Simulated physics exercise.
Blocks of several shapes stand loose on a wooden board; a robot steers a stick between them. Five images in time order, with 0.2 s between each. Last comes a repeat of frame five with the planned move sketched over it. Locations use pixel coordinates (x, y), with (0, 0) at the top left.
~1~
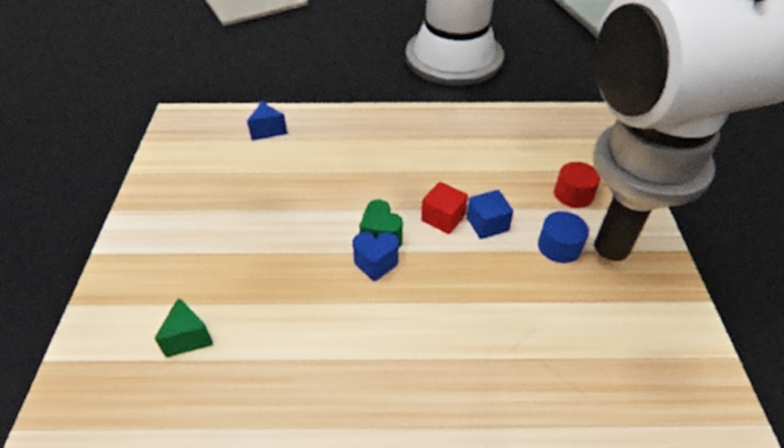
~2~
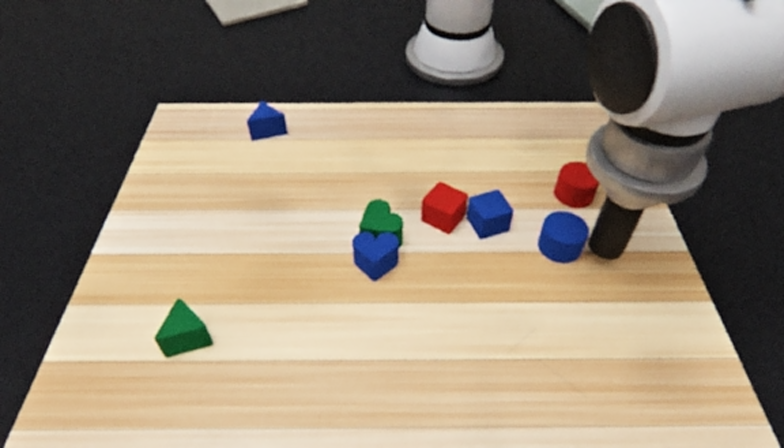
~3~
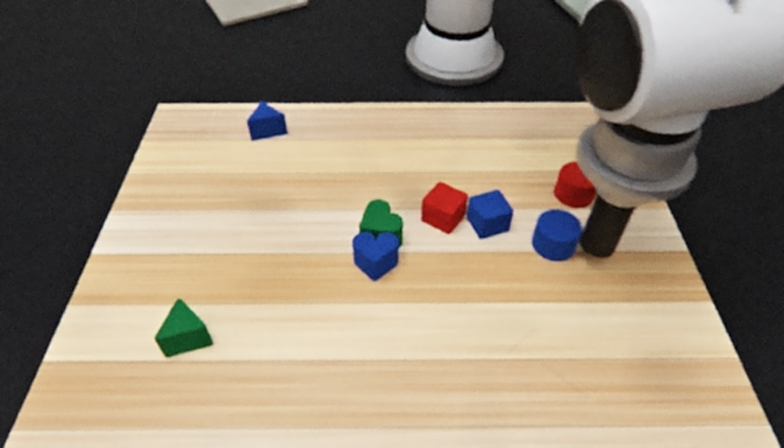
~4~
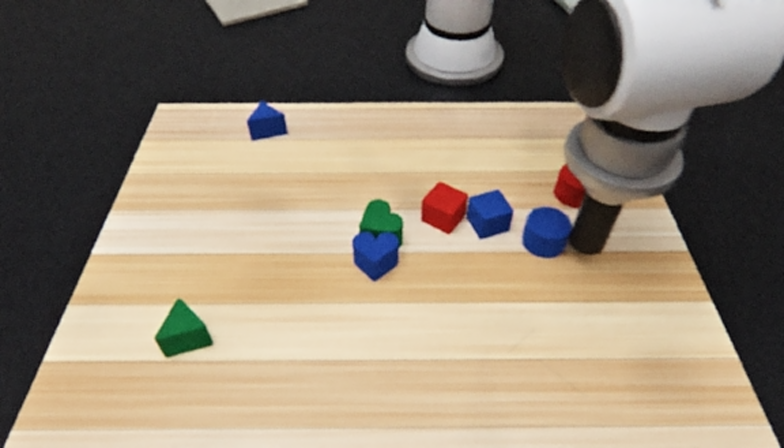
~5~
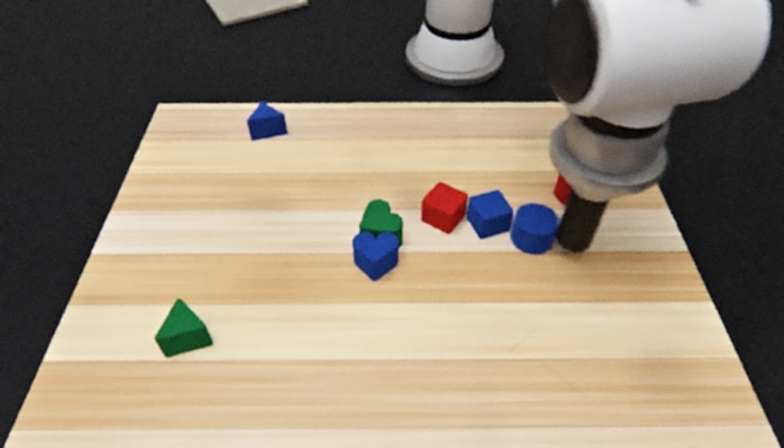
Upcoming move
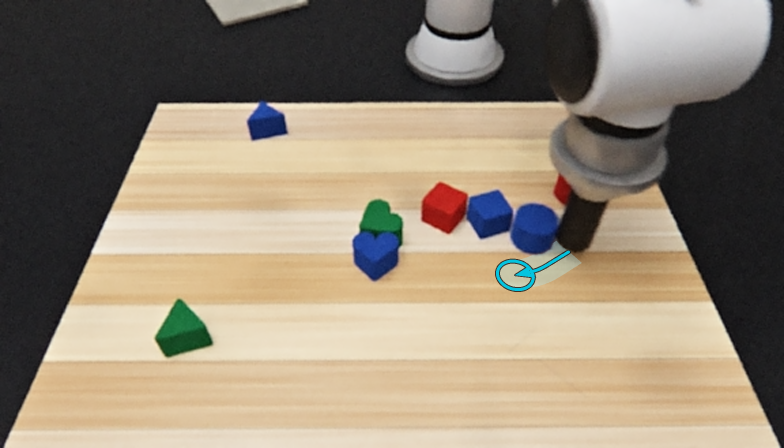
The clip shows colored blocks scattered on a wooden board as a robot arm moves its dark stick slightly left, meeting the blue cylinder and pushing it a short way toward the blue cube, while the other blocks stay still.
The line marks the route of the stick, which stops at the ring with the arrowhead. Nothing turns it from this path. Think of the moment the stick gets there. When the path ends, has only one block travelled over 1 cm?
In short: Yes.
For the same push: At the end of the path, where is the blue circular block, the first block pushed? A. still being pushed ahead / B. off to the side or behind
B (off to the side or behind)
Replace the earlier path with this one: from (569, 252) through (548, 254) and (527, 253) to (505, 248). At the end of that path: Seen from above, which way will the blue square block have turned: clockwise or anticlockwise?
Spin direction: Counter-clockwise.
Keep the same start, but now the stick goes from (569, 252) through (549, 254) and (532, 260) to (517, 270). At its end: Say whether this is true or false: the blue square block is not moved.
The claim does not hold.
The line goes from (569, 252) by way of (545, 266) to (515, 275).
The first path, step by step. Halfway along, stick at (549, 254); blue square block at (488, 200); blue circular block at (524, 221).
At the end, stick at (519, 263); blue square block at (488, 200); blue circular block at (524, 221); red circular block unmoved.
